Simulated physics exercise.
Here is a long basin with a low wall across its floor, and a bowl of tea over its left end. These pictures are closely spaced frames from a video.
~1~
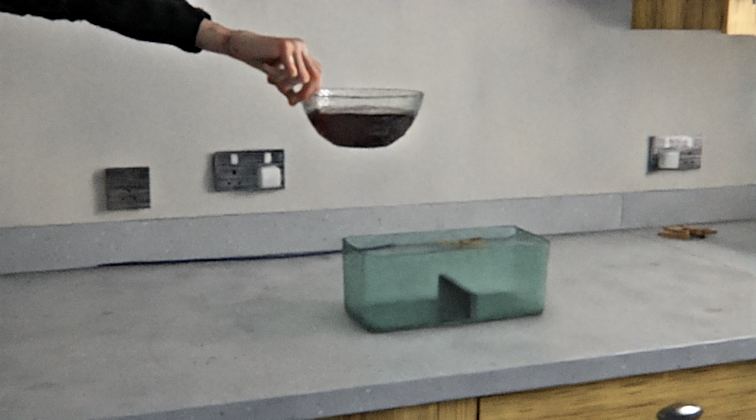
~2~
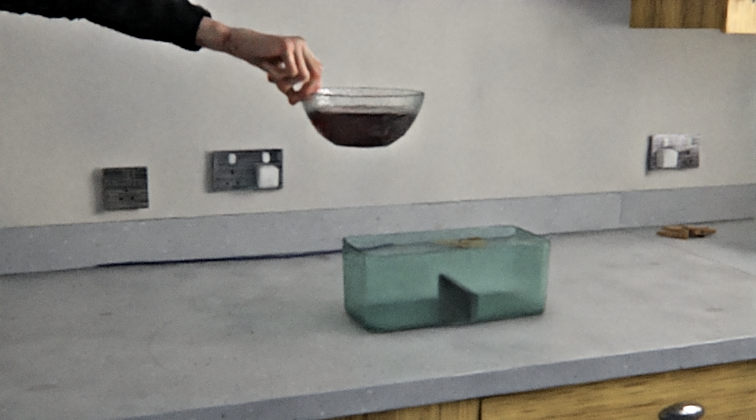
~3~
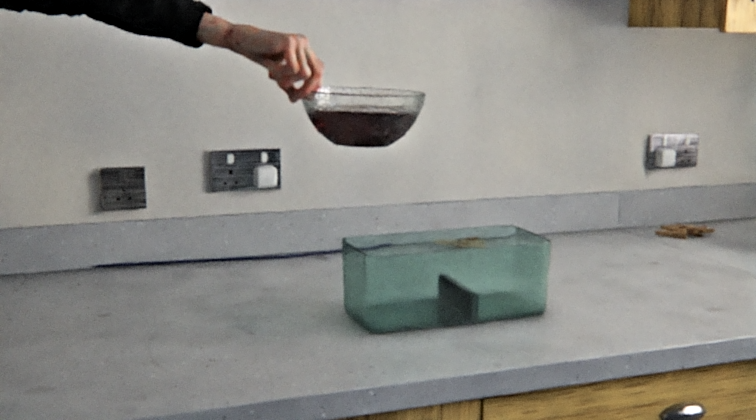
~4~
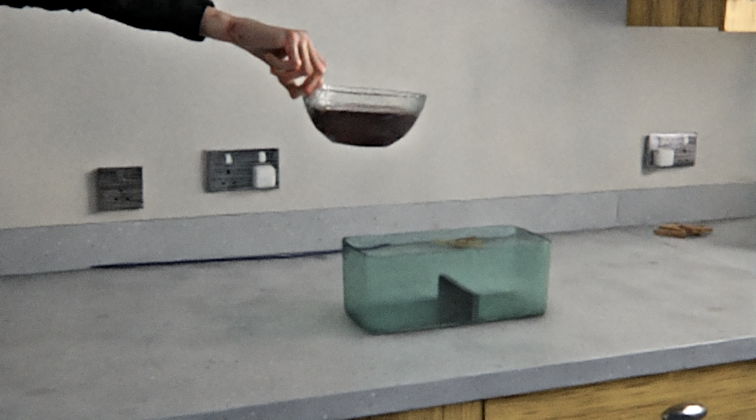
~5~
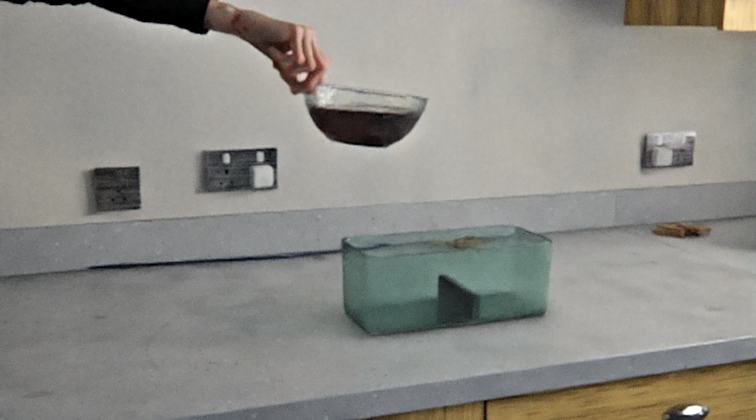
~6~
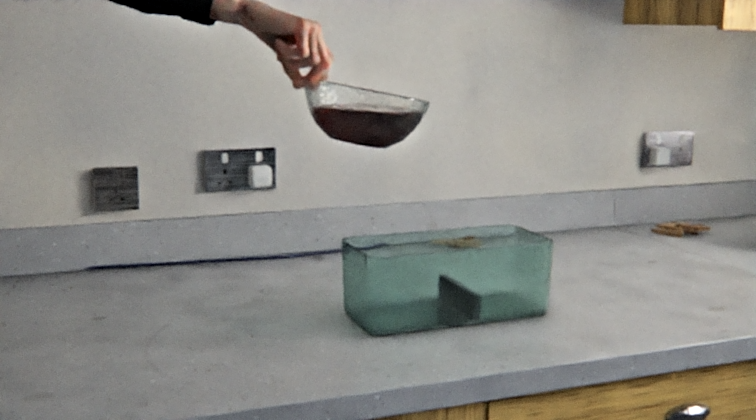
At the start, a hand holds a clear glass bowl of dark tea level above the left end of a long greenish basin with a low wall inside, on a grey counter. The bowl stays level briefly, then the hand slowly tilts it slightly, its right side dipping.
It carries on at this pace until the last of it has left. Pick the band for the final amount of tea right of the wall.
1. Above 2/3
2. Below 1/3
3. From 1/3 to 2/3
The answer is 3.
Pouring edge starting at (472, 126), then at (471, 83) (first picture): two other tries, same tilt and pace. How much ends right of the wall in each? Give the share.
85 and 75 per cent.
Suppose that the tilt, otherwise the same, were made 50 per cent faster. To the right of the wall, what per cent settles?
Estimate: Around 35 %.
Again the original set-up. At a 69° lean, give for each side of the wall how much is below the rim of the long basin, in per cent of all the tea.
Near 5 in a hundred left, near 10 in a hundred right.
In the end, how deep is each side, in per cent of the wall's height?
Levels: Left around 40 per cent, right around 50 per cent.
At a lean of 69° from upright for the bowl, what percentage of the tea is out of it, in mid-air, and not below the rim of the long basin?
It's close to 40 percent.
A moment on, the bowl is tipped part way and 40 per cent is still to pour, 6 is left of the wall and 11 right of it.
Next, the bowl is tipped right over and 0 per cent is still to pour, 53 is left of the wall and 44 right of it.
Then the bowl is tipped right over and 0 per cent is still to pour, 53 is left of the wall and 45 right of it.
Later the bowl is tipped right over and 0 per cent is still to pour, 53 is left of the wall and 45 right of it.
At rest 53 per cent lies left of the wall, 45 right of it and 2 outside.
